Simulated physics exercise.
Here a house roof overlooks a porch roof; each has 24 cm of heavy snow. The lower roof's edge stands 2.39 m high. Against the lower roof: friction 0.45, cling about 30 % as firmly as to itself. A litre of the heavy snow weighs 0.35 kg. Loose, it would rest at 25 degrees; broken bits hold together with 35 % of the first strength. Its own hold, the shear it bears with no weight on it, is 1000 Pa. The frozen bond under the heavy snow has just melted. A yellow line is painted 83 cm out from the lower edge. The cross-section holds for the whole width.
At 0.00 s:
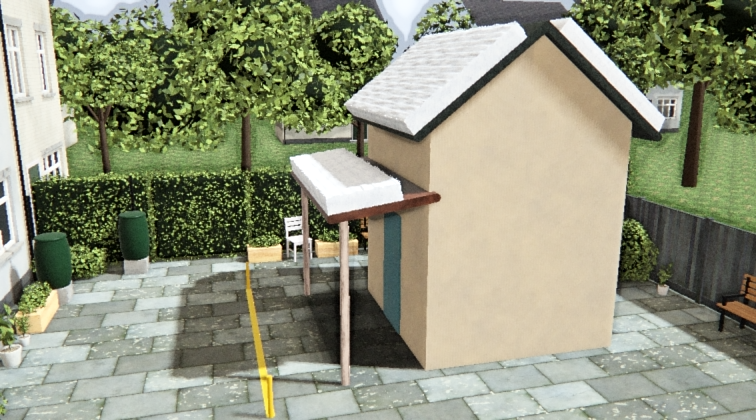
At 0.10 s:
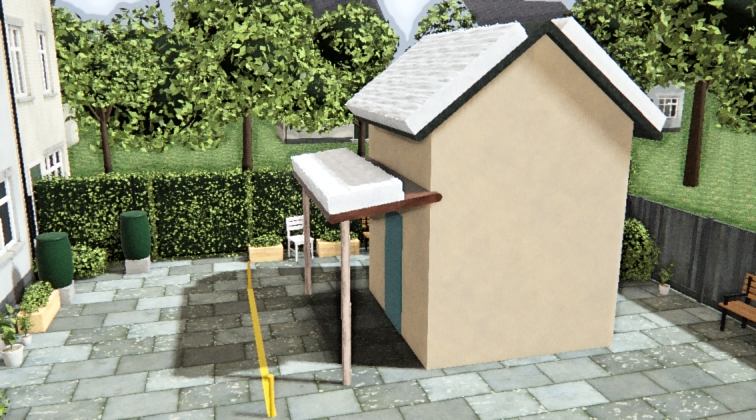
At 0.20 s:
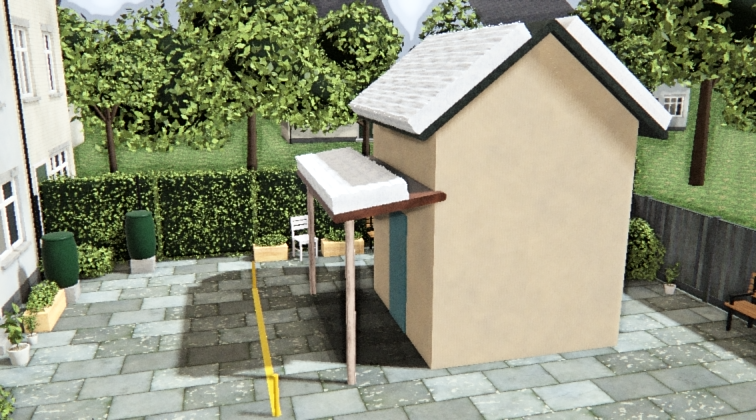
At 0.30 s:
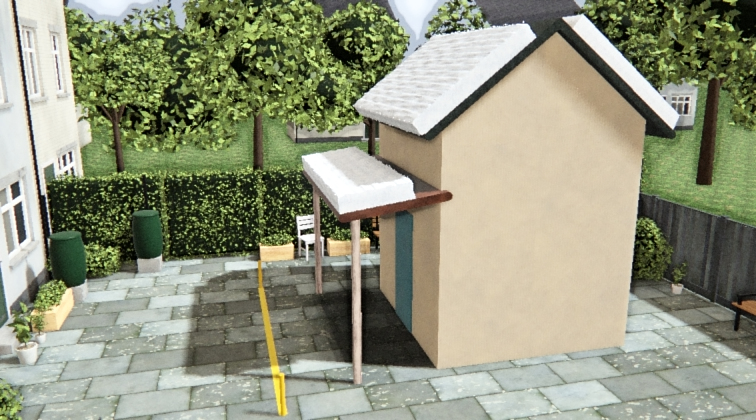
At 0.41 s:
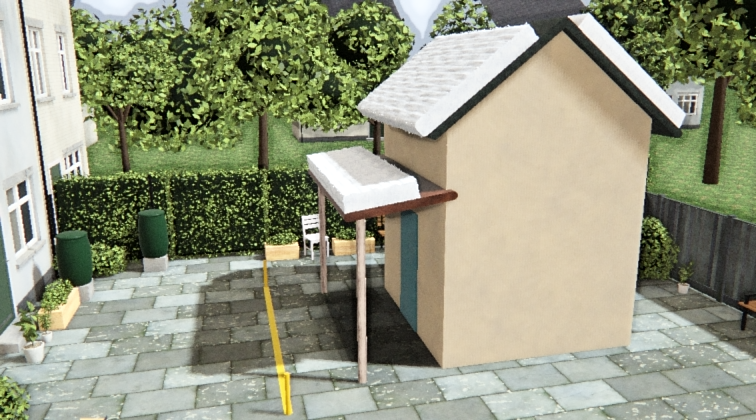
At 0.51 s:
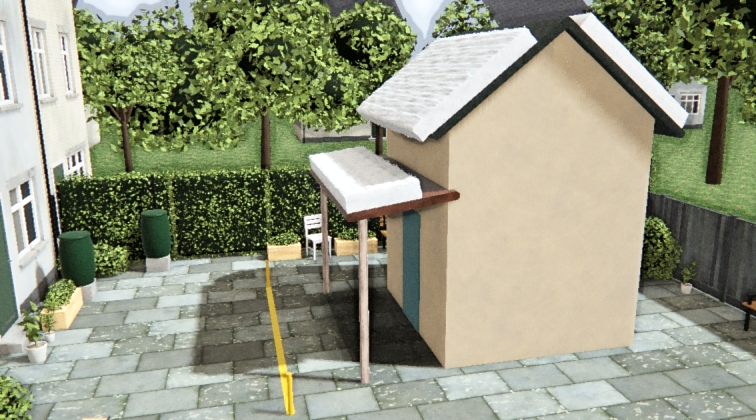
The footage shows a beige house with thick white snow on its roof and lower porch roof, beside a yellow line on paving. The snow on the upper left slope slides slightly past the eave in one piece as the view drifts.
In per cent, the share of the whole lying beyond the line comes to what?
Close to 8 per cent.
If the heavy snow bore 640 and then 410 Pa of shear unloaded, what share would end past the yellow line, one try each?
In that order: 18 %, 35 %.
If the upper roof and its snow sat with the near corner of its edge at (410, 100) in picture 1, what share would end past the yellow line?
Then about 30 %.
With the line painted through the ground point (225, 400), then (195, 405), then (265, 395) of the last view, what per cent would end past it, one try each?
In that order: 0 %, 0 %, 3 %.
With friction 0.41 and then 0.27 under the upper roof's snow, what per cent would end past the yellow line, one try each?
In turn about 20 %, 30 %.
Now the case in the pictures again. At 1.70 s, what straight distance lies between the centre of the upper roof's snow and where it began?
Some 1.8 m.
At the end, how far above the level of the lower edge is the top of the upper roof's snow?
Some 0.7 m.
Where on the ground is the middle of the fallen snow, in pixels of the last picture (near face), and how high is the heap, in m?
Near (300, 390), some 0.2 m high.
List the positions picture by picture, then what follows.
The first frame shows front end of the heavy snow at (412, 115).
The second frame shows front end of the heavy snow at (413, 115), its middle shifted 7 mm.
The third frame shows front end of the heavy snow at (416, 115), its middle shifted 2.6 cm, 1 % of it past the upper edge, in one piece.
The fourth frame shows front end of the heavy snow at (420, 127), its middle shifted 5.9 cm, 3 % of it past the upper edge, in one piece.
The fifth frame shows front end of the heavy snow at (422, 129), its middle shifted 11 cm, 6 % of it past the upper edge, in one piece.
The sixth frame shows front end of the heavy snow at (420, 135), its middle shifted 18 cm, 9 % of it past the upper edge, in one piece.
By 1.06 s, none is below the lower edge and 0 % is past the line.
By 1.70 s, none is below the lower edge and 0 % is past the line.
By 2.35 s, 24 % is below the lower edge and 1 % is past the line.
By 3.00 s, 26 % is below the lower edge and 8 % is past the line.
By 3.10 s, at the end, 26 % is below the lower edge and 8 % is past the line.
